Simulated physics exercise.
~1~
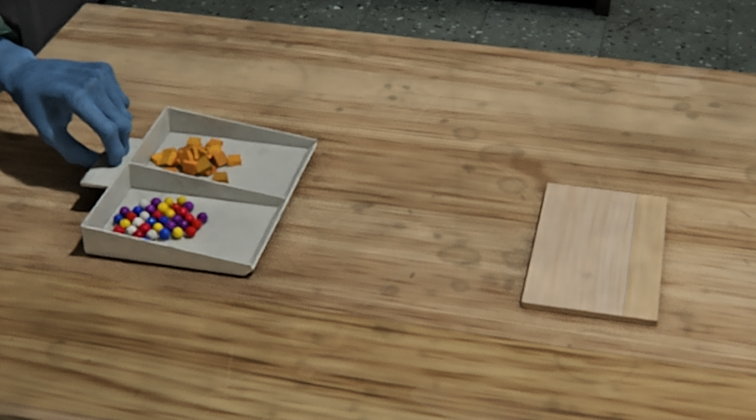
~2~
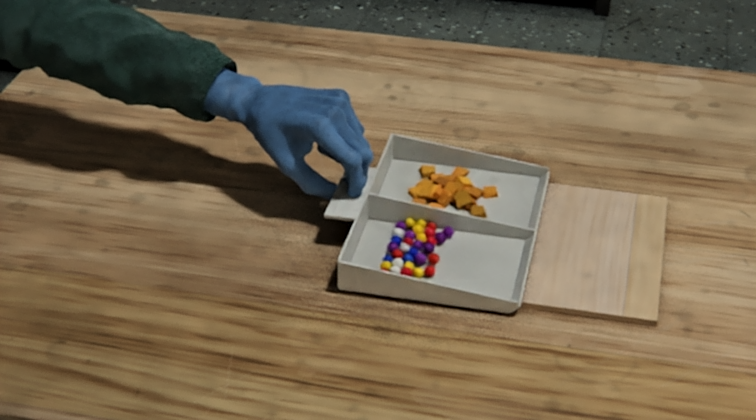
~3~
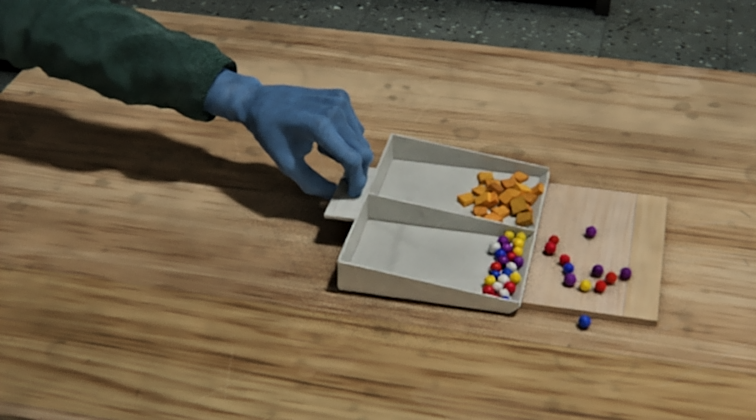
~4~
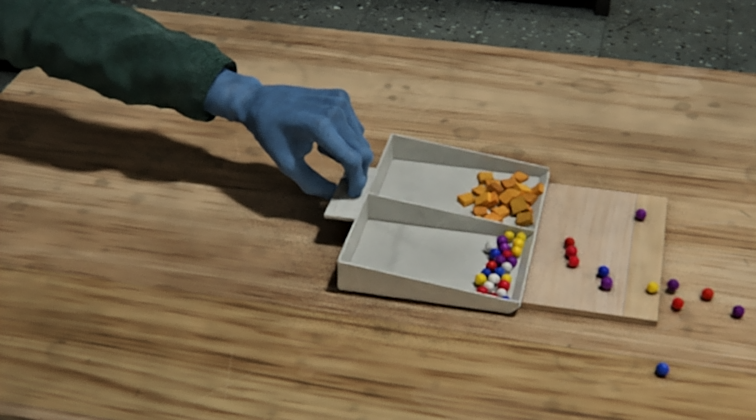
The clip shows a gloved blue hand pushing a divided tray of colourful beads and orange chunks right across a wooden table until it stops at a flat board; the contents slide forward, and some beads spill over the rim and roll right, while the orange chunks stay inside.
